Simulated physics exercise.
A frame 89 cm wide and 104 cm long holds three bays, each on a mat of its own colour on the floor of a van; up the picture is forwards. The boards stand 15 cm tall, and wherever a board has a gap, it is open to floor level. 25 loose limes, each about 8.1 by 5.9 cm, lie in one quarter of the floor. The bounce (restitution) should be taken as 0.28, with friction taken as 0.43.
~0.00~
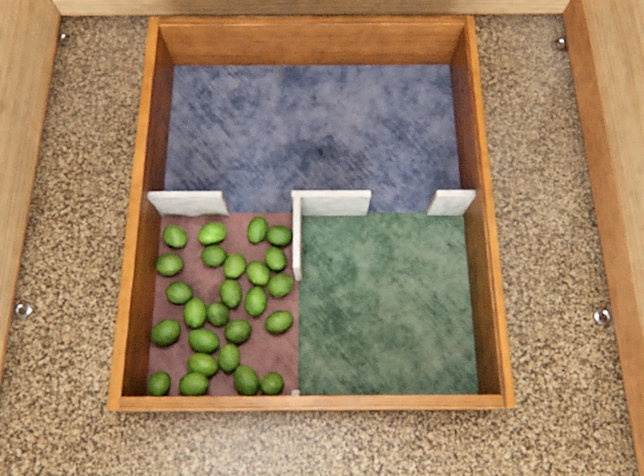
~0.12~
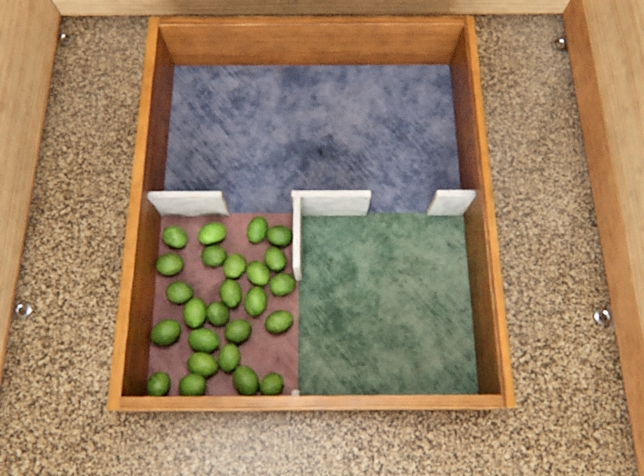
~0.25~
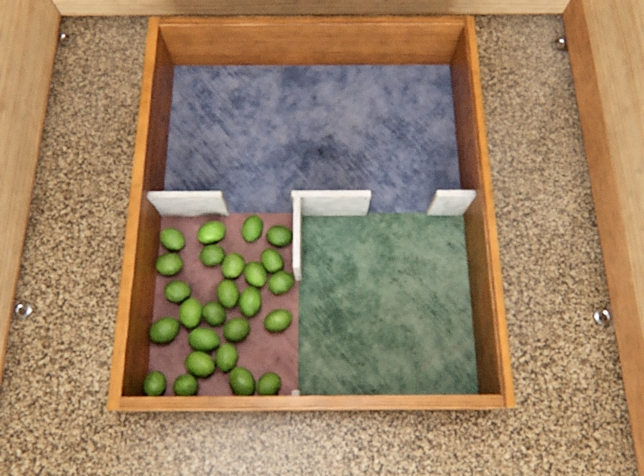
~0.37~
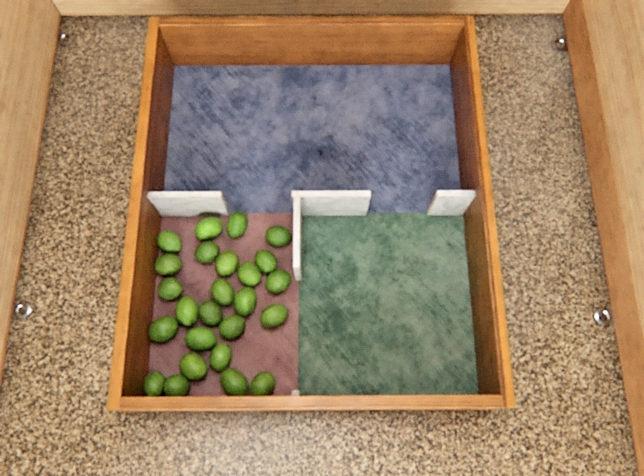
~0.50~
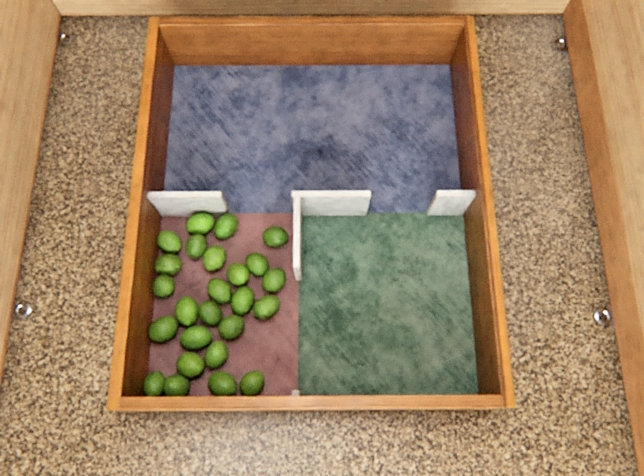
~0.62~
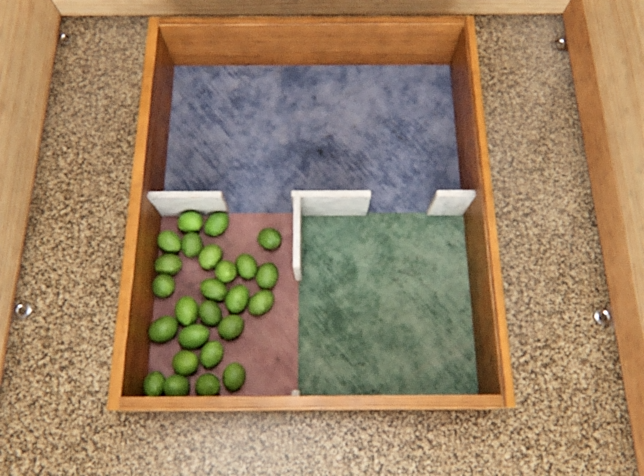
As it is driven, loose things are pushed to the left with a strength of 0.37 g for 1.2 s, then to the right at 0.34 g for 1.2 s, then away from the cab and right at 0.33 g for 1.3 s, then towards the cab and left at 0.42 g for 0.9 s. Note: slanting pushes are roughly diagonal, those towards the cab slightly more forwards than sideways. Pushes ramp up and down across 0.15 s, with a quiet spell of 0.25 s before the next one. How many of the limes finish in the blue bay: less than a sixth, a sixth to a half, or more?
Blue bay: One sixth to one half of the load.
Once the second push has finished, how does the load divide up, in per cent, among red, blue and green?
In per cent: Red 40, blue 10 and green 60.
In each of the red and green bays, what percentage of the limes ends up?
Final split, approximately: Red 30 in a hundred, green 40 in a hundred.
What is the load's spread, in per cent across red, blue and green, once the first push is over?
Red 100 %, blue 0 %, green 0 %.
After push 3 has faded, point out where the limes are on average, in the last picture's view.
Mean location: Near (384, 316).
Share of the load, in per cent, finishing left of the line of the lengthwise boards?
Around 50 per cent.
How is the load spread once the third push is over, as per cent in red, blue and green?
At that point the shares are red 20, blue 0 and green 70 per cent.
After push 1 (1.44 s), 25 in the red bay.
After push 2 (2.89 s), 9 in the red bay, 2 in the blue bay and 14 in the green bay.
After push 3 (4.44 s), 6 in the red bay, 1 in the blue bay and 18 in the green bay.
After push 4 (5.59 s), 8 in the red bay, 6 in the blue bay and 11 in the green bay.
Final count (at 6.94 s), 8 in the red bay, 7 in the blue bay and 10 in the green bay. Asked share, 7 of 25, 28 per cent.
